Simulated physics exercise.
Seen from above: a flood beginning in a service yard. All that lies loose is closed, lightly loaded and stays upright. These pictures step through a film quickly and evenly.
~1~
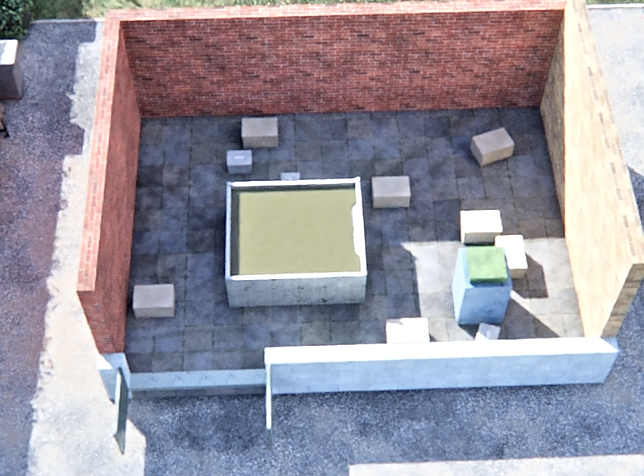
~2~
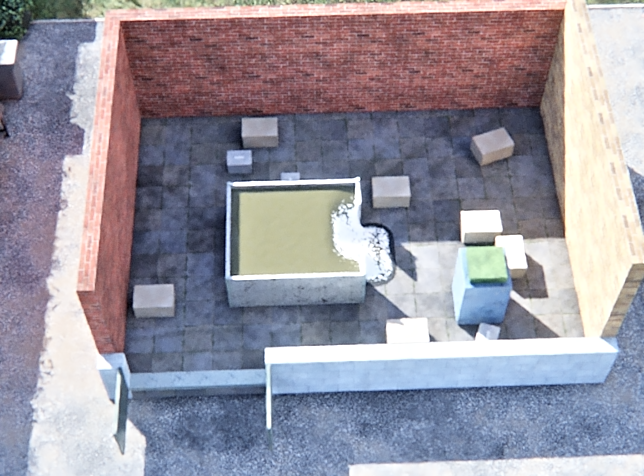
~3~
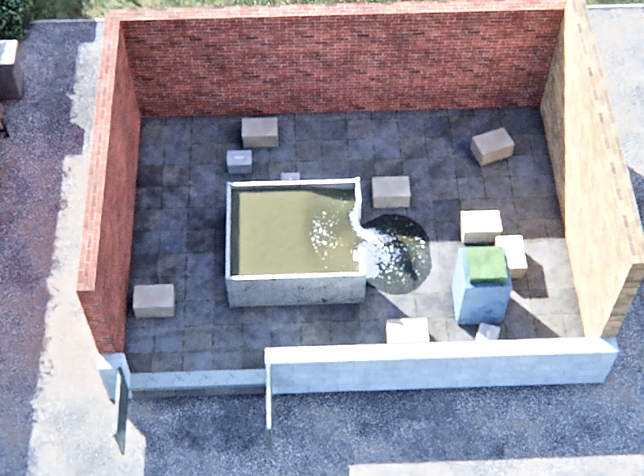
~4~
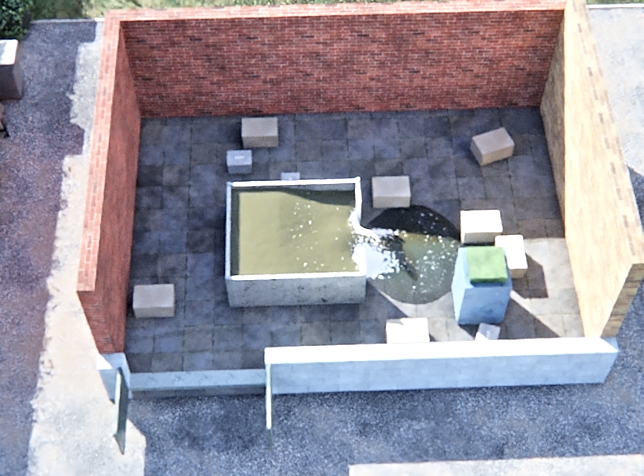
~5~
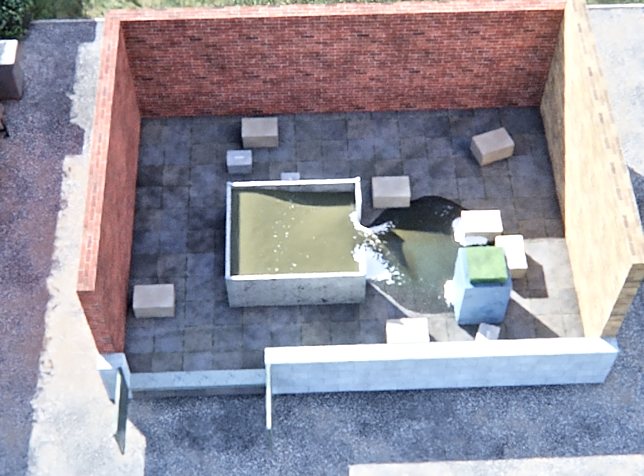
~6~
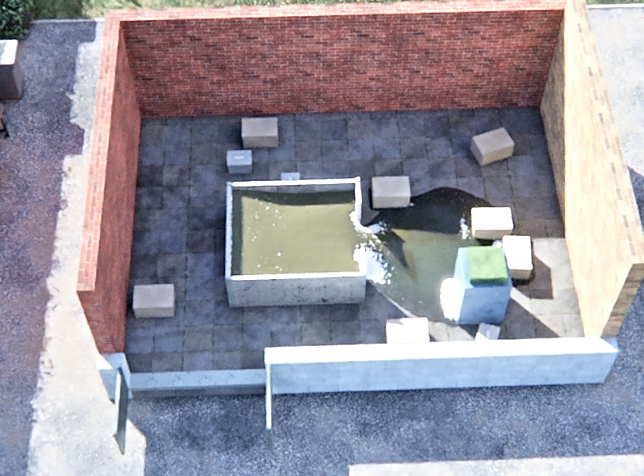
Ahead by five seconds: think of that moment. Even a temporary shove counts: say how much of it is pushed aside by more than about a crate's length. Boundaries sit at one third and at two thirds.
It stays in the middle third.
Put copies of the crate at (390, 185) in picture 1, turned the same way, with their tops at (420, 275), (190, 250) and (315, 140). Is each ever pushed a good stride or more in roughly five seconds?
Displaced, stays put, displaced.
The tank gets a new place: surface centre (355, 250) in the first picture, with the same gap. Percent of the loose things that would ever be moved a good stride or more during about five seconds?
Around 60 %.
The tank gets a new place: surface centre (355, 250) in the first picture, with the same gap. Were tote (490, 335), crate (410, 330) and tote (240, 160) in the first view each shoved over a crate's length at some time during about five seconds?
Far enough, Far enough, Not far.
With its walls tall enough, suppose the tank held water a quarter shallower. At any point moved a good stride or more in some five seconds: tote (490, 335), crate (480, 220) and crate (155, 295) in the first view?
Taking each in turn, the answer is did it, did it, came up short.
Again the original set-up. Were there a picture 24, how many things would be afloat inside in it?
4 in total.
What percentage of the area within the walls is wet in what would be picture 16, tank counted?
Some 50 per cent.
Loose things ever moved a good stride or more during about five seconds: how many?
I count 5.
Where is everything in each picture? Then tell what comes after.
In the first frame, a crate at (482, 221), on the bottom; a crate at (512, 252), on the bottom; 0 of 10 have shifted.
In the second frame, a crate at (482, 221), on the bottom; a crate at (512, 252) rests on the ground; 0 of 10 have shifted.
In the third frame, a crate at (482, 221), on the bottom; a crate at (512, 252) rests on the ground; 0 of 10 have shifted.
In the fourth frame, a crate at (482, 221), on the bottom; a crate at (512, 252), on the bottom; 0 of 10 have shifted.
In the fifth frame, a crate at (482, 221), on the bottom; a crate at (512, 252) rests on the ground; 0 of 10 have shifted.
In the sixth frame, a crate at (492, 219), on the bottom, close to its start; a crate at (518, 252), on the bottom, close to its start; 2 of 10 have shifted.
A moment on, 2 of 10 are well off their spots; 0 afloat.
Next, 3 of 10 are well off their spots; 3 afloat.
Later, 4 of 10 are well off their spots; 4 afloat.
In the end, 5 of 10 are well off their spots, and 5 have been at some point; 4 afloat.
